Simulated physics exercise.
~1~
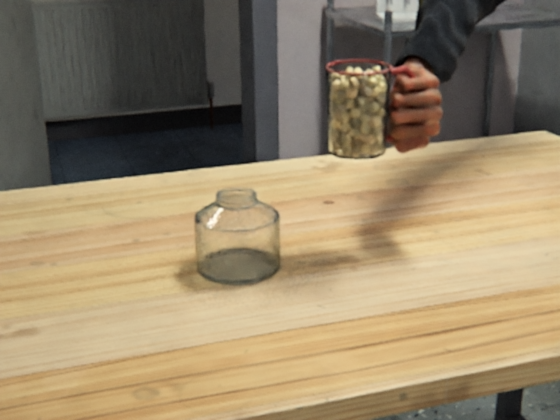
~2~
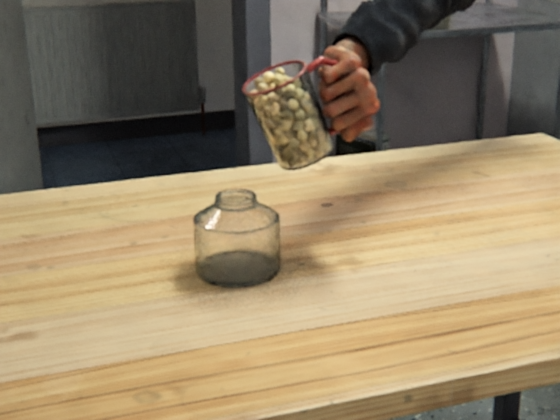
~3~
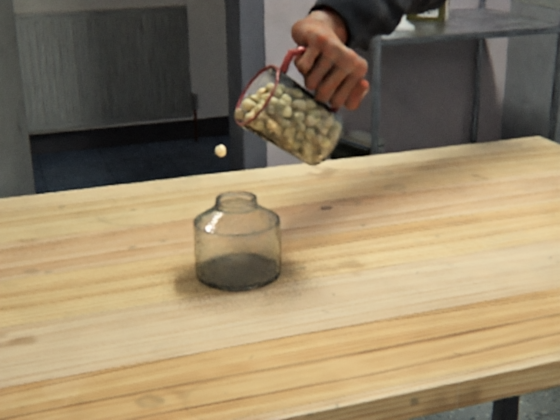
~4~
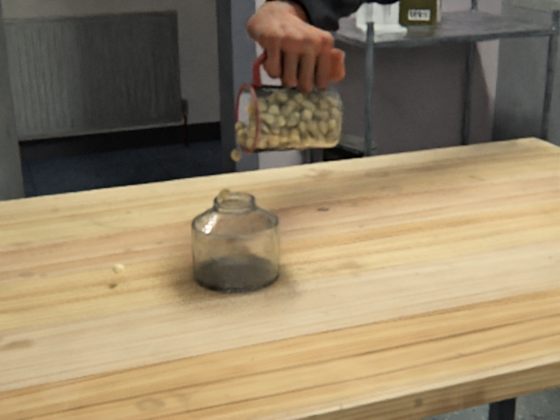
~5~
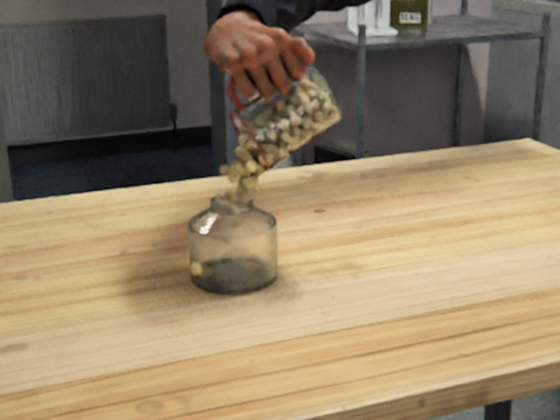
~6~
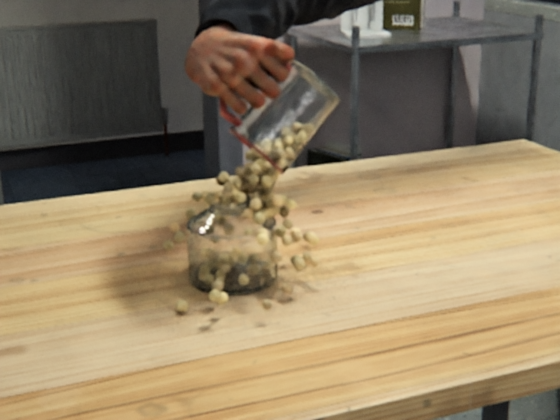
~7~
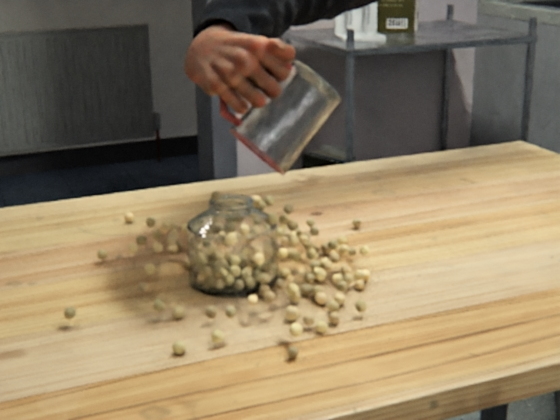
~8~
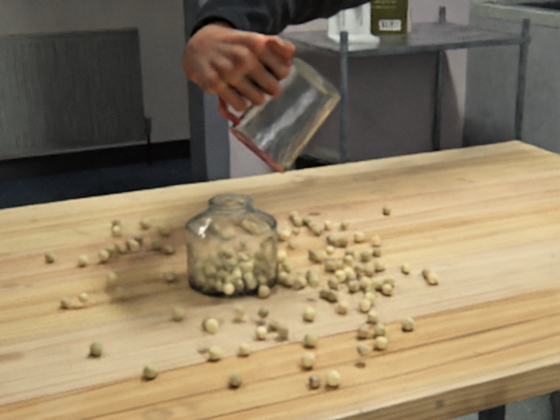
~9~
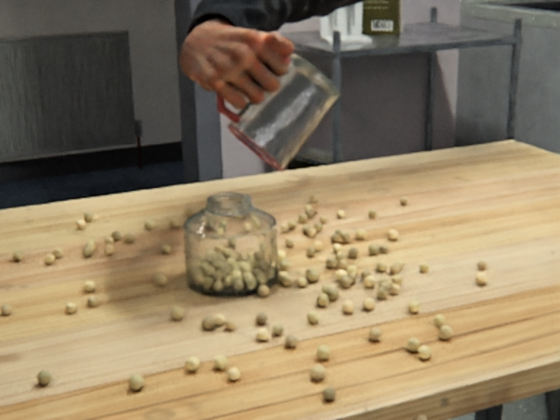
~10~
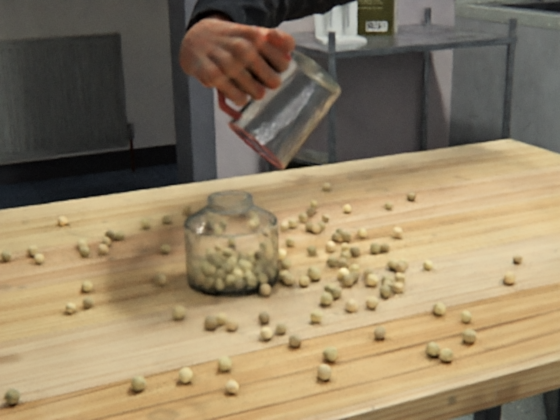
A hand in a dark sleeve holds a clear, red-rimmed cup full of pale, round nuts above a light wooden table, seen from slightly above, with a grey radiator and metal shelf behind. A squat, empty glass jar stands on the table to the left. The hand moves left and tips the cup until a few nuts fall, then a thick stream pours over the narrow mouth. Many strike the jar and scatter across the wood as the cup empties. Finally, the empty cup stays tilted downward, the jar is partly filled, and most nuts lie spread around it.
